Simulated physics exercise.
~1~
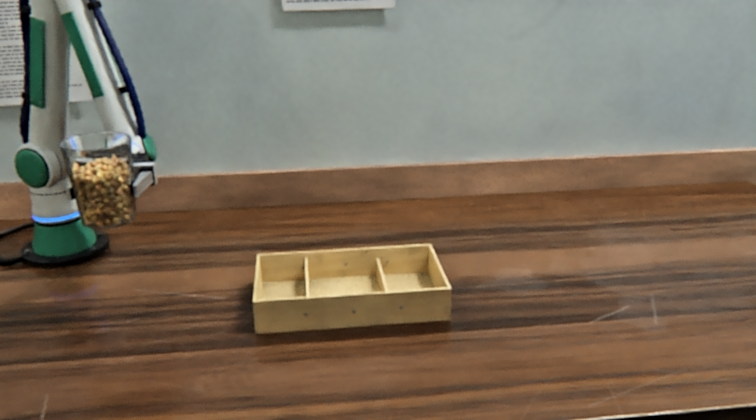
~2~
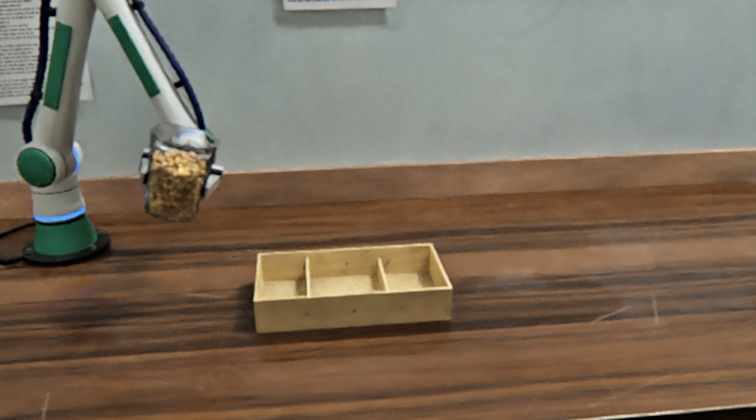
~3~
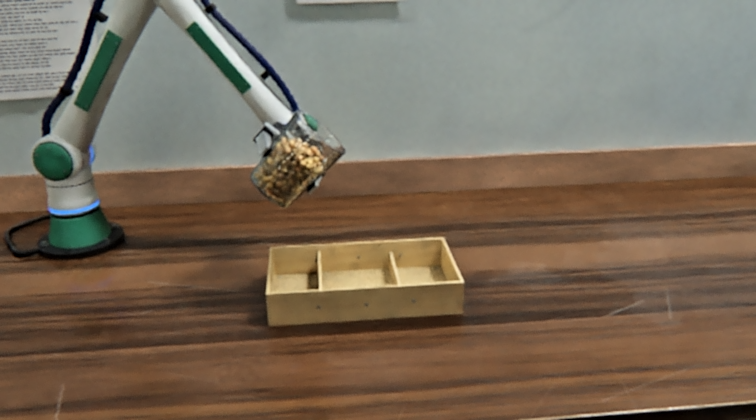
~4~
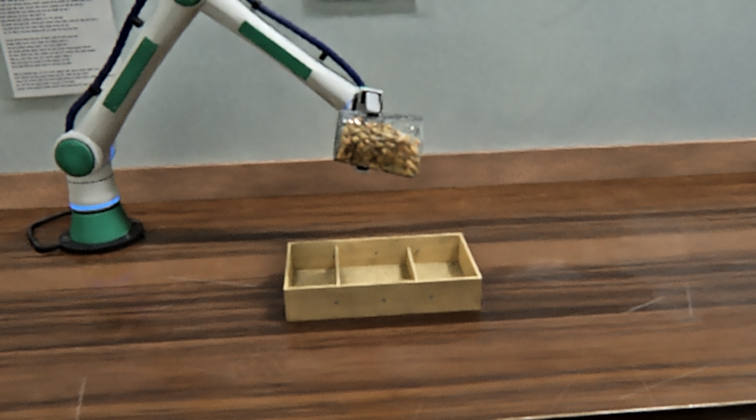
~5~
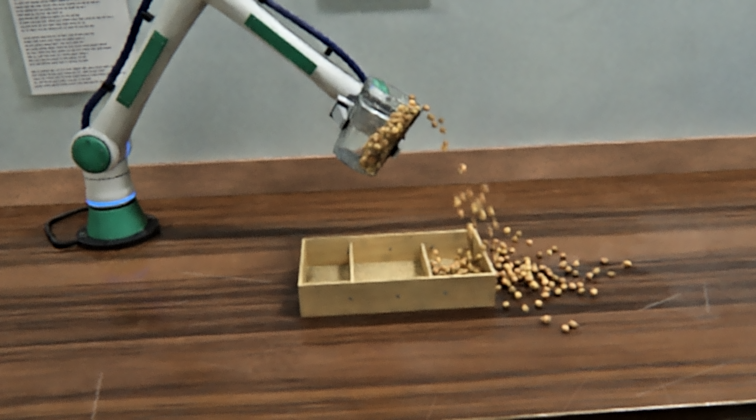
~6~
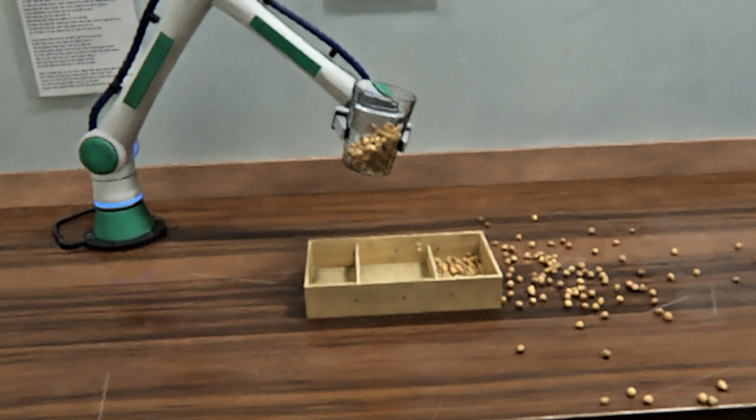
On a dark wood-grained tabletop against a pale blue-grey wall, seen from the front and slightly above, a white and green robot arm stands at the left, holding a clear cup of tan chickpeas. A pale wooden box with three compartments sits near the middle. The arm swings the cup rightward, tilting it until it lies on its side above the box. Chickpeas pour out, some landing in the right compartment and many scattering across the table beyond it. The cup tips back nearly upright, still partly full, while the spilled chickpeas spread widely at the right.
